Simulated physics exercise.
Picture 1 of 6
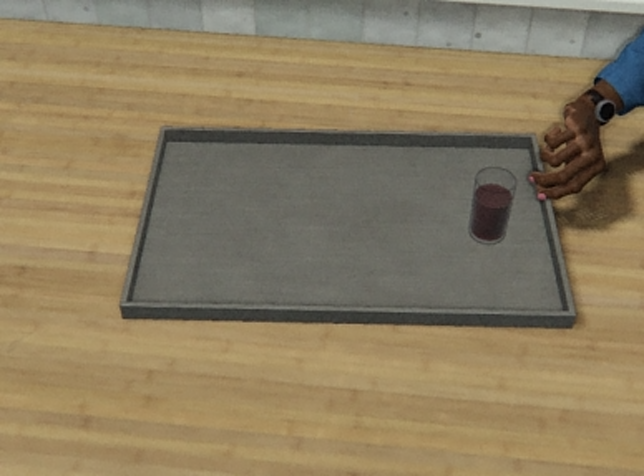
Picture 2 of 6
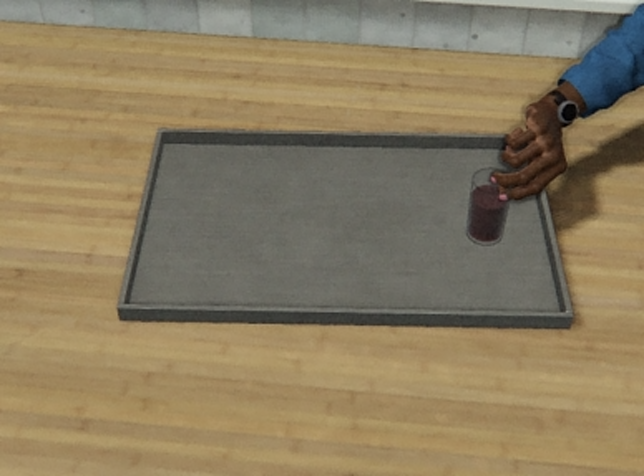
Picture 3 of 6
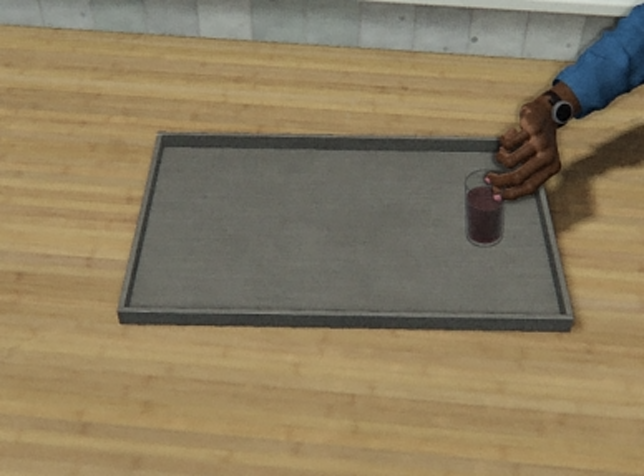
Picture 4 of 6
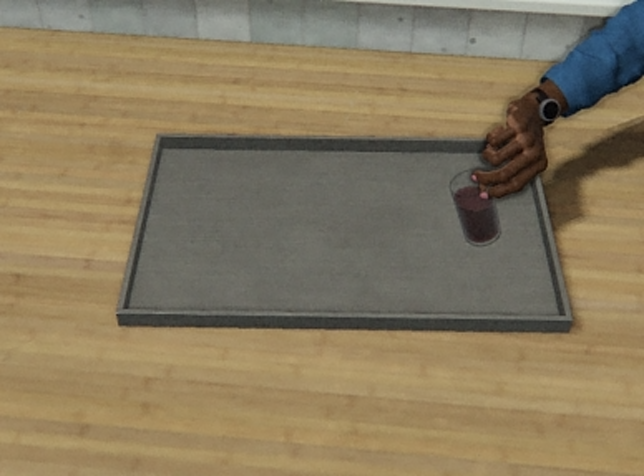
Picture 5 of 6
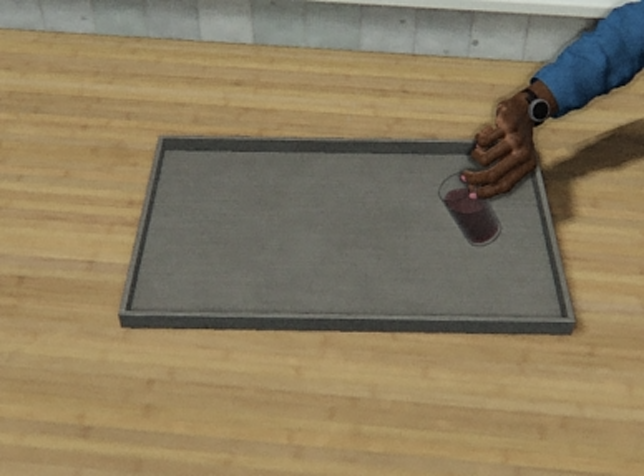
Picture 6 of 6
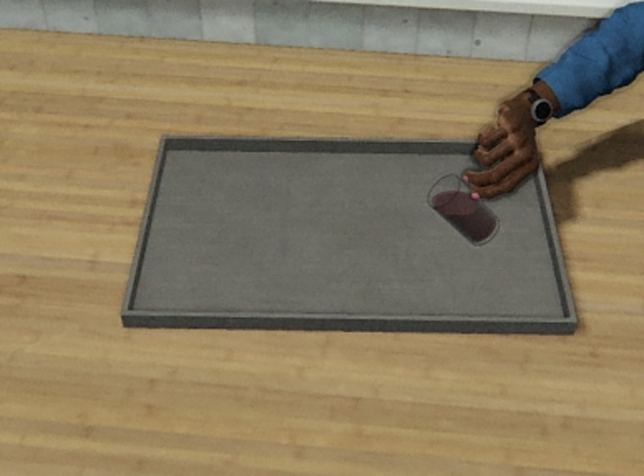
The video shows a glass of dark red liquid standing upright near the right side of a gray tray on a wooden surface, as a hand reaches in from the right and pushes its upper part, tilting it leftward.
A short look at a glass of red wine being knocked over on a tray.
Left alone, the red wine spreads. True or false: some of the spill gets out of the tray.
False.
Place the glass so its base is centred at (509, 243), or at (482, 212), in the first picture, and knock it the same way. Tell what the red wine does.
First it stays in the tray, then it stays in the tray.
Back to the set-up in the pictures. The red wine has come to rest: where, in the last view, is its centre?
The centre ends up near (243, 243) in the last view.
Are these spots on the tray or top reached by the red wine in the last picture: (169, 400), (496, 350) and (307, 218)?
Looks like the first is safe, the second safe and the third covered.
Next, the glass lies in the tray; the puddle covers about as much as a plate; the top is dry.
After that, the puddle covers about as much as a tray; the top is dry.
Finally, the puddle covers about as much as a tray; the top is dry.
